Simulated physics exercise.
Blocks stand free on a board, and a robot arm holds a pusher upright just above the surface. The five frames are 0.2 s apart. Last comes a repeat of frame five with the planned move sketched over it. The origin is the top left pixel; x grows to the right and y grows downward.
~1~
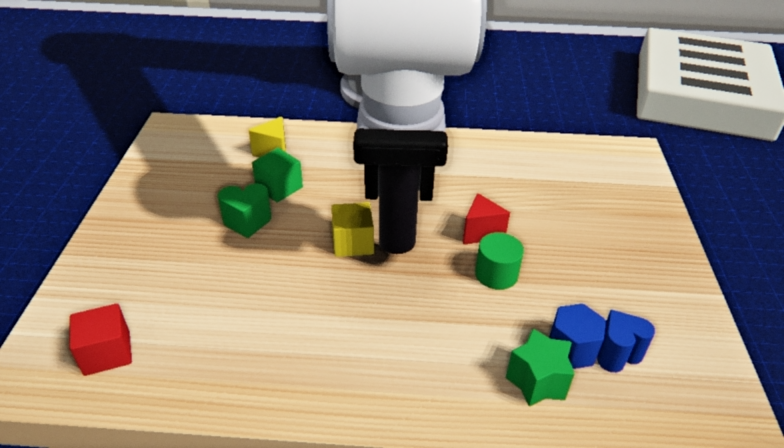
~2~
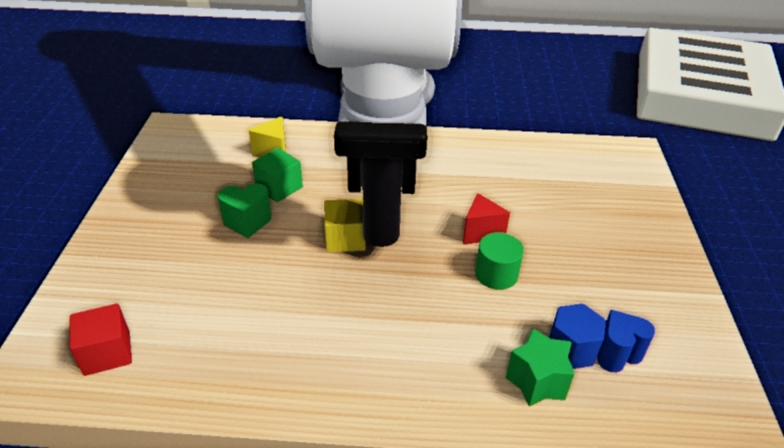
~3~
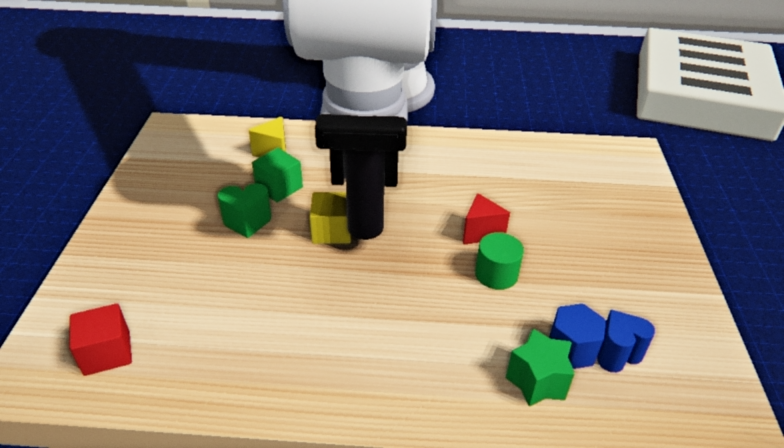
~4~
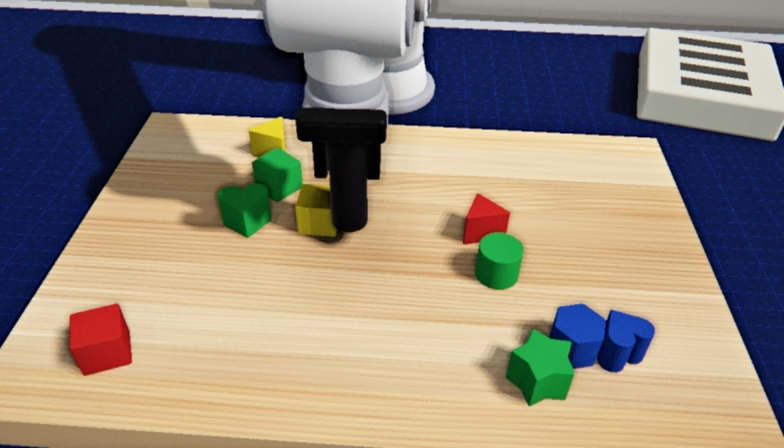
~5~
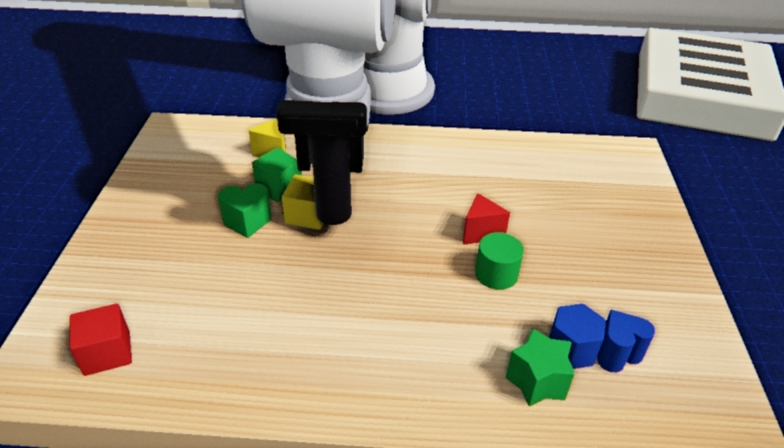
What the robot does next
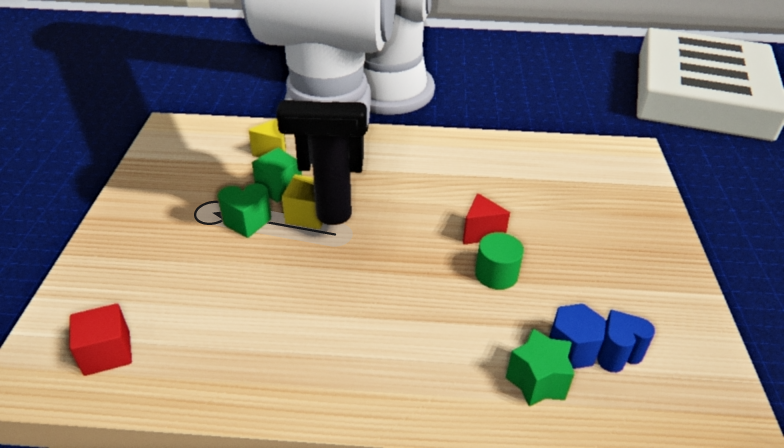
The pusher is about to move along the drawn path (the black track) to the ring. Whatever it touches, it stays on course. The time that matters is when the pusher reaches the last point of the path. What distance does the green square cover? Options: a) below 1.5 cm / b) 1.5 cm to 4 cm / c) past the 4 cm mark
I'll go with b - 1.5 cm to 4 cm.
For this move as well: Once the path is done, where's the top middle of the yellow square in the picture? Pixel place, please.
Its top centre is at about (258, 170).
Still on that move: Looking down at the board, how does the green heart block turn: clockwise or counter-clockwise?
From above, the turn goes anticlockwise.
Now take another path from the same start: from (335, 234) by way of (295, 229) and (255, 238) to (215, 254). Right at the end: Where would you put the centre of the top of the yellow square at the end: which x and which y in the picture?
For the centre of its top, I'd go with (282, 179).
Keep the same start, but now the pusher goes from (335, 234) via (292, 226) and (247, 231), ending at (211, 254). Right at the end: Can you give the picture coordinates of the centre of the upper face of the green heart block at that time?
At pixel (199, 198).
The line goes in a line from (335, 234) to (212, 213).
On the path given first. One third of the way, pusher at (291, 207); green square at (271, 158), turned 20° clockwise; yellow square at (284, 177), turned 50° clockwise.
Two thirds of the way, pusher at (249, 199); green heart block at (212, 193), turned 35° anticlockwise; green square at (268, 149), turned 55° clockwise; yellow square at (260, 171), turned 85° clockwise.
At the end, pusher at (208, 192); green heart block at (169, 190), turned 55° anticlockwise; green square at (268, 149), turned 60° clockwise; yellow square at (258, 170), turned 90° clockwise.
